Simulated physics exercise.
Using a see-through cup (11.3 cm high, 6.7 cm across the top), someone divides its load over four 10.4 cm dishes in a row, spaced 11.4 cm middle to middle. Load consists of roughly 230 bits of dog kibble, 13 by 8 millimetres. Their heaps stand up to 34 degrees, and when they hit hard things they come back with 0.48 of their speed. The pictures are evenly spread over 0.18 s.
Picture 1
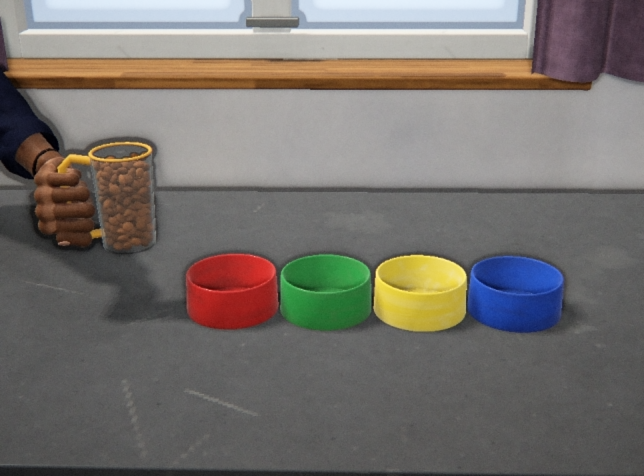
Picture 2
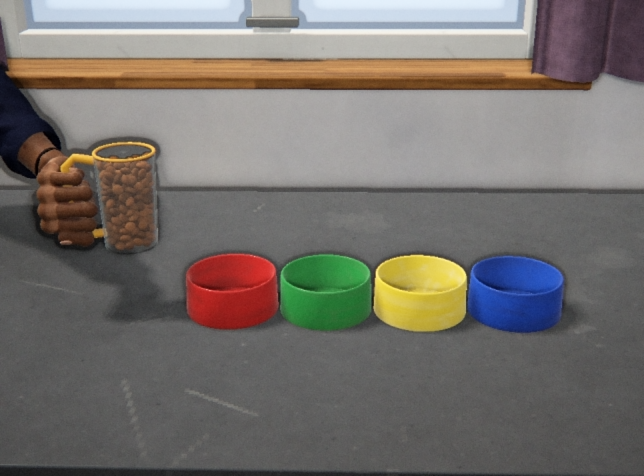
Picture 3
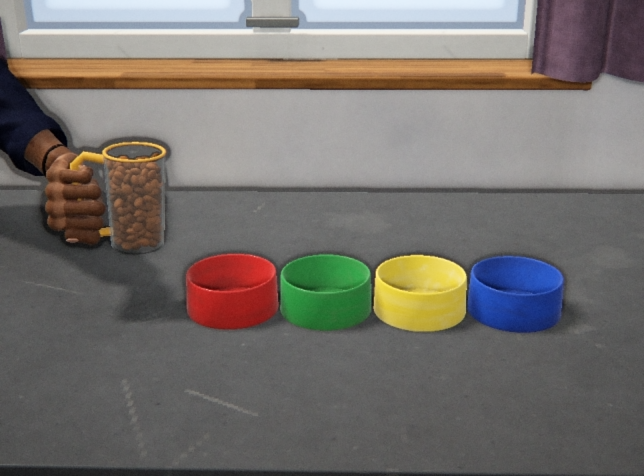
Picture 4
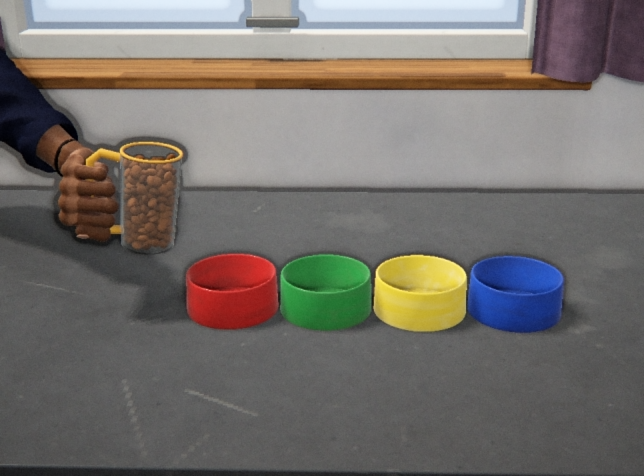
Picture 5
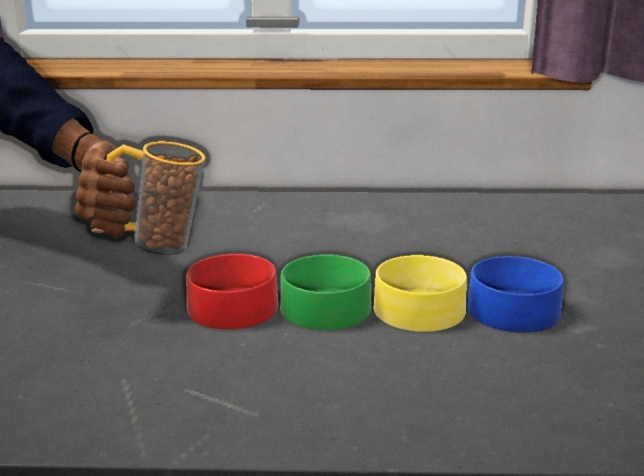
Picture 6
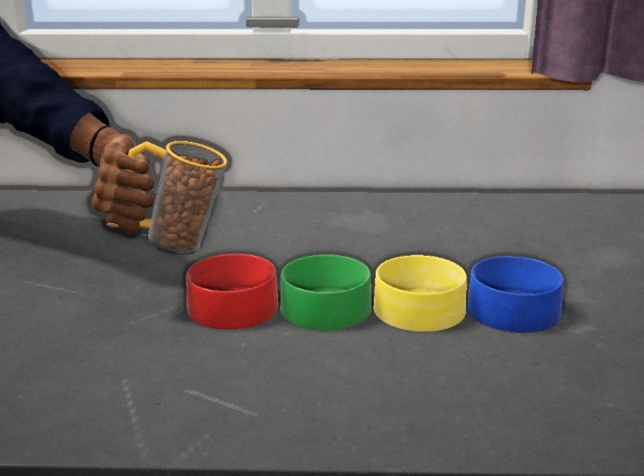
A gray tabletop beneath a wood-silled window with a purple curtain at the right is seen from the front and slightly above, in a view that stays still. Red, green, yellow and blue dishes sit in a row from left to right, while a dark-sleeved hand at the left holds a clear, yellow-rimmed cup full of brown pieces. The hand moves the cup a short way right, gradually tilting it rightward, as the dishes stay put.
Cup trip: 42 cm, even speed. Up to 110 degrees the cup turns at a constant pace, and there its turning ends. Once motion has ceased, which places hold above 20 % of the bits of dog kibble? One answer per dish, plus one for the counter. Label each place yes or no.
Red: No. Blue: Yes. Green: No. Yellow: No. Counter: Yes.
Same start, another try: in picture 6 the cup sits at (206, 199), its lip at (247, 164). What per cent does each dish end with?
In the end red holds 0, blue holds 60, green holds 0, yellow holds 0.
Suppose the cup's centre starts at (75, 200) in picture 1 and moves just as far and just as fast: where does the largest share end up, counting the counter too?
Blue.
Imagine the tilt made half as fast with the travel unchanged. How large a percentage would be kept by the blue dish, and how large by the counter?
It would be blue 80 and counter 10.
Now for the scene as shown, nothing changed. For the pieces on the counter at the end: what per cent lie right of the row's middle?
I'd say near 100 percent.
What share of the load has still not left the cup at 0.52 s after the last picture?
Close to 100 in a hundred.
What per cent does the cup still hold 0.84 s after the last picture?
It comes out close to 30 per cent.
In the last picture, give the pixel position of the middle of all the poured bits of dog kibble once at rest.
Near (548, 304).
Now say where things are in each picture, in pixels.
In the first picture, cup at (125, 199), tilt 0 degrees, lip at (150, 152), moved 0.0 cm; middle of the pieces at (125, 199); red dish at (231, 273); green dish at (326, 273); yellow dish at (421, 274); blue dish at (517, 275).
In the second picture, cup at (128, 199), tilt 1 degrees, lip at (153, 153), moved 0.3 cm; middle of the pieces at (127, 199).
In the third picture, cup at (136, 199), tilt 3 degrees, lip at (164, 154), moved 1.3 cm; middle of the pieces at (136, 199).
In the fourth picture, cup at (150, 199), tilt 7 degrees, lip at (181, 156), moved 2.8 cm; middle of the pieces at (149, 199).
In the fifth picture, cup at (167, 199), tilt 13 degrees, lip at (203, 160), moved 4.9 cm; middle of the pieces at (167, 199).
In the sixth picture, cup at (185, 199), tilt 18 degrees, lip at (225, 164), moved 7.0 cm; middle of the pieces at (185, 199); red dish at (231, 273); green dish at (326, 273); yellow dish at (421, 274); blue dish at (517, 275).
Then, 0.31 s after the last picture, tilt 63 degrees; cup holds 100 %.
Then, 0.52 s after the last picture, tilt 94 degrees; cup holds 100 %.
Then, 0.84 s after the last picture, tilt 110 degrees; cup holds 30 %, blue 25 %.
In the end, red 0 %, blue 50 %, green 0 %, yellow 0 %, counter 45 %, cup 5 %.
